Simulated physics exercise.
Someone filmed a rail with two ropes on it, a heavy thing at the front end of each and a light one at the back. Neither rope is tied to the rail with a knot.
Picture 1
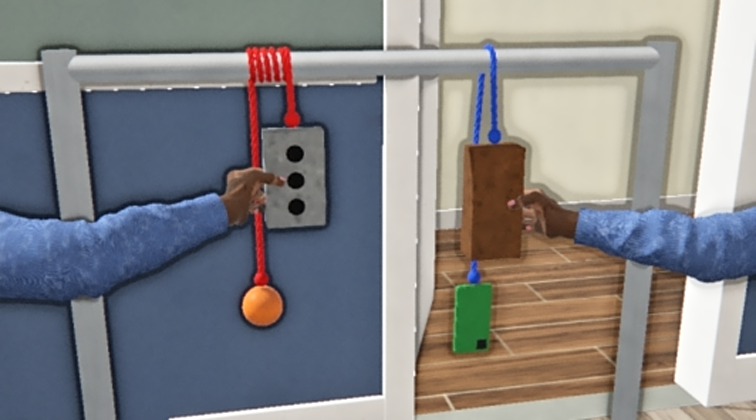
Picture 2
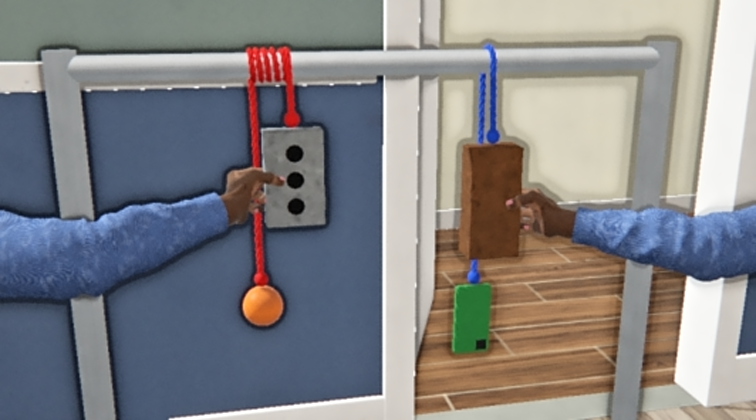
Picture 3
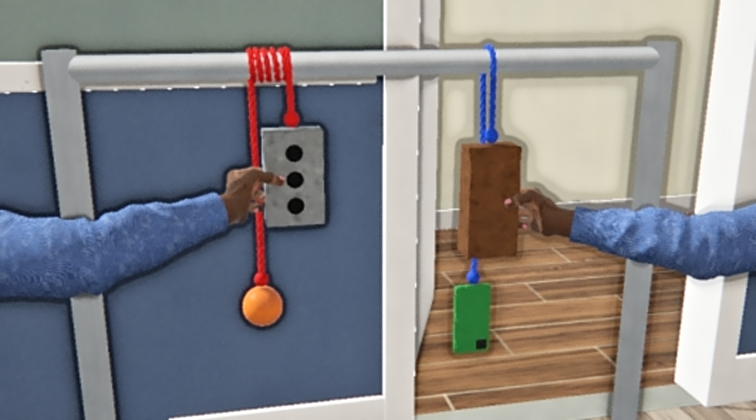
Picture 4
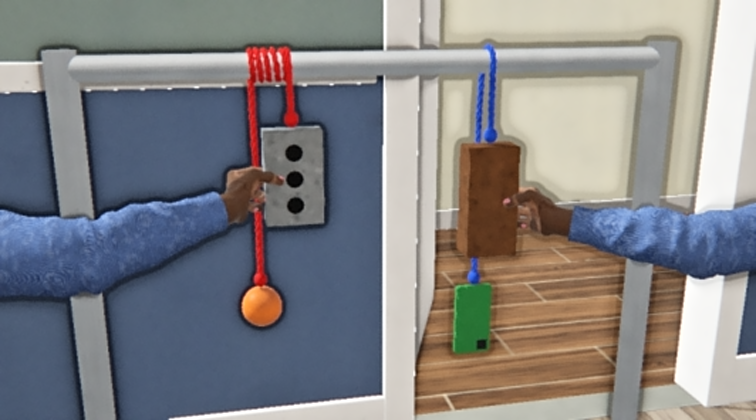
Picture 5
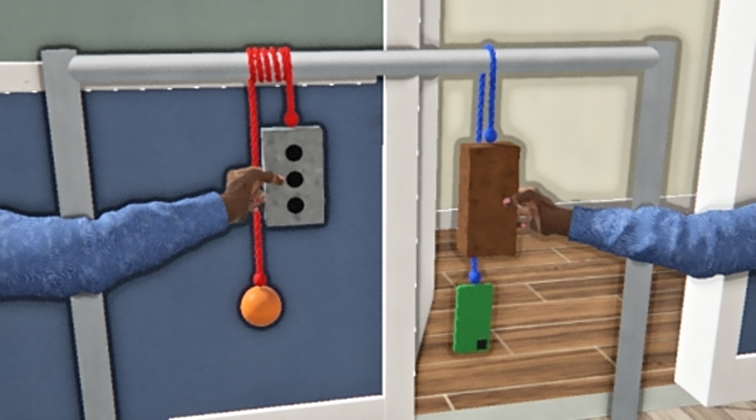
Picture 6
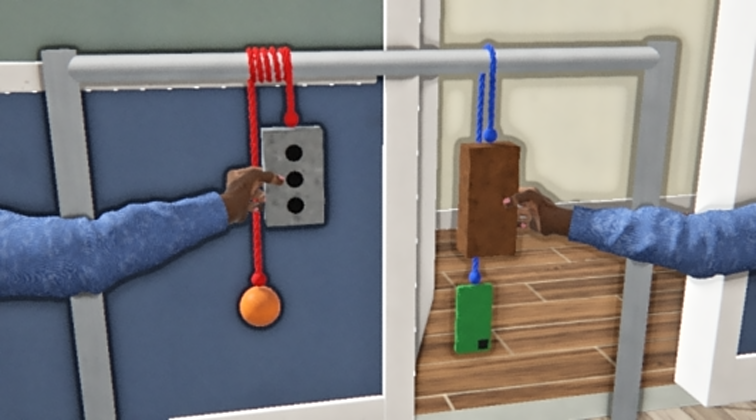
The footage shows one hand at a gray block on a red rope wrapped around a rail above an orange ball, and another at a brown block on a blue rope draped over it above a green object; almost nothing moves.
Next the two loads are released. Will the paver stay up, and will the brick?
The paver stays up; the brick falls.
Then, 0.44 s later than the last view, paver in the air near (290, 167); brick dropping near (482, 342).
Then, 0.80 s later than the last view, paver in the air near (291, 172); brick on the floor.
Finally, paver in the air near (291, 172); brick on the floor. The paver keeps its height and the brick runs down to the floor.
